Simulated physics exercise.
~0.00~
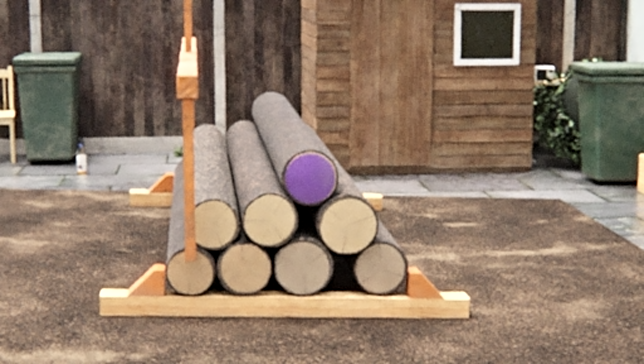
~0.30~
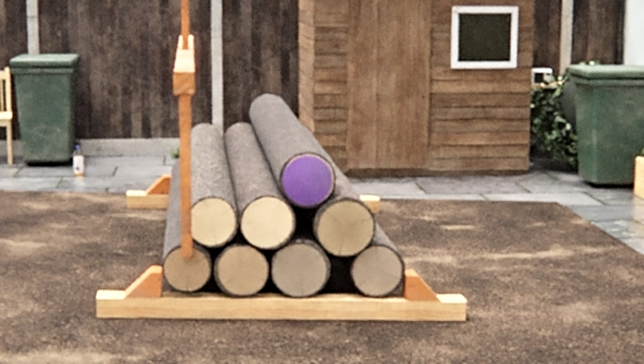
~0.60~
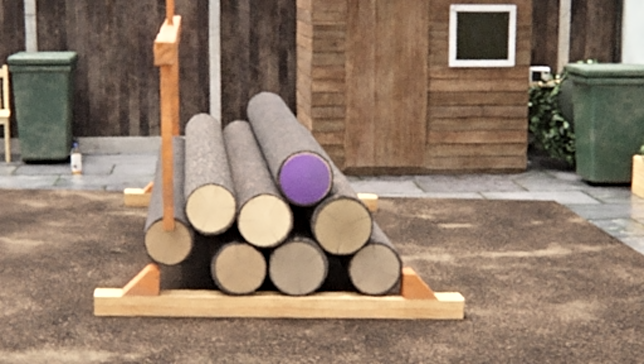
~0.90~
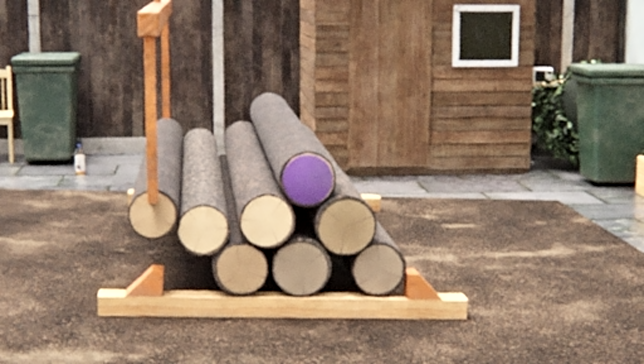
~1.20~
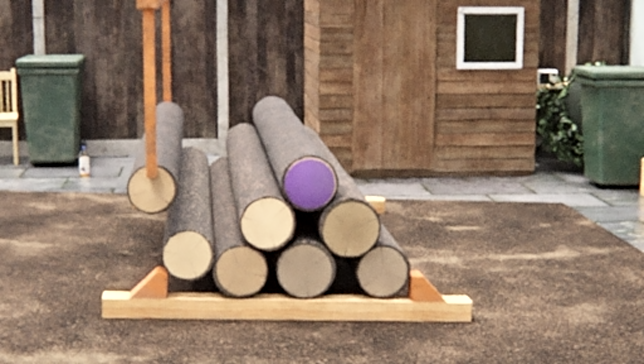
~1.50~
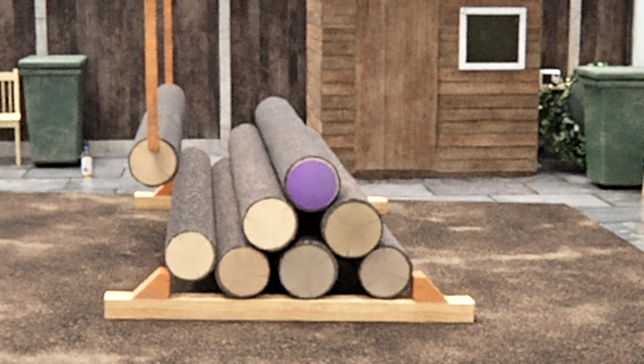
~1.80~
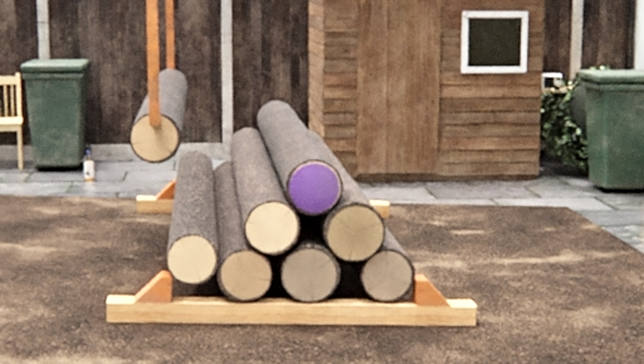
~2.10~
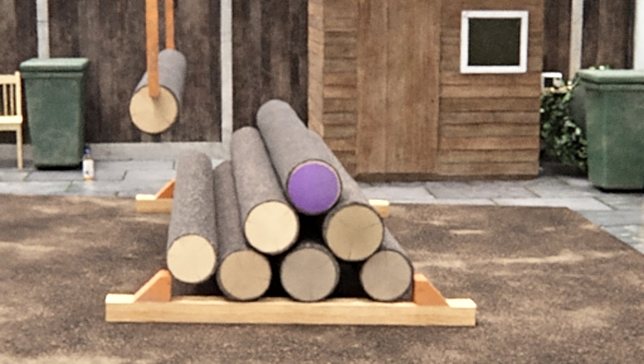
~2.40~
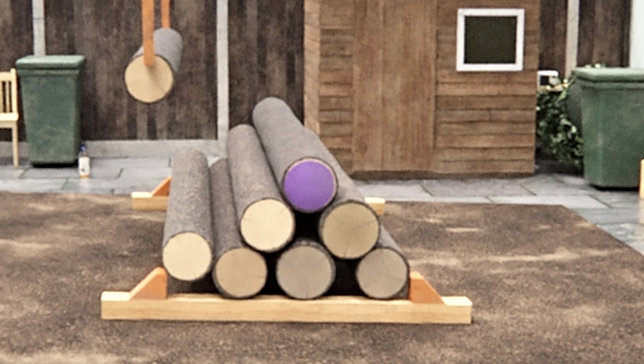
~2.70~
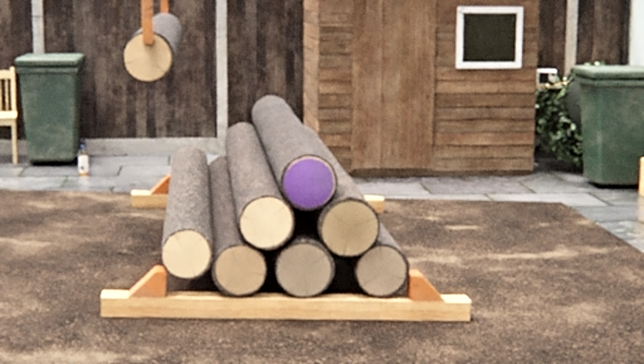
In a fenced yard, a lifted log leaves the stack, another shifts, and purple stays put.
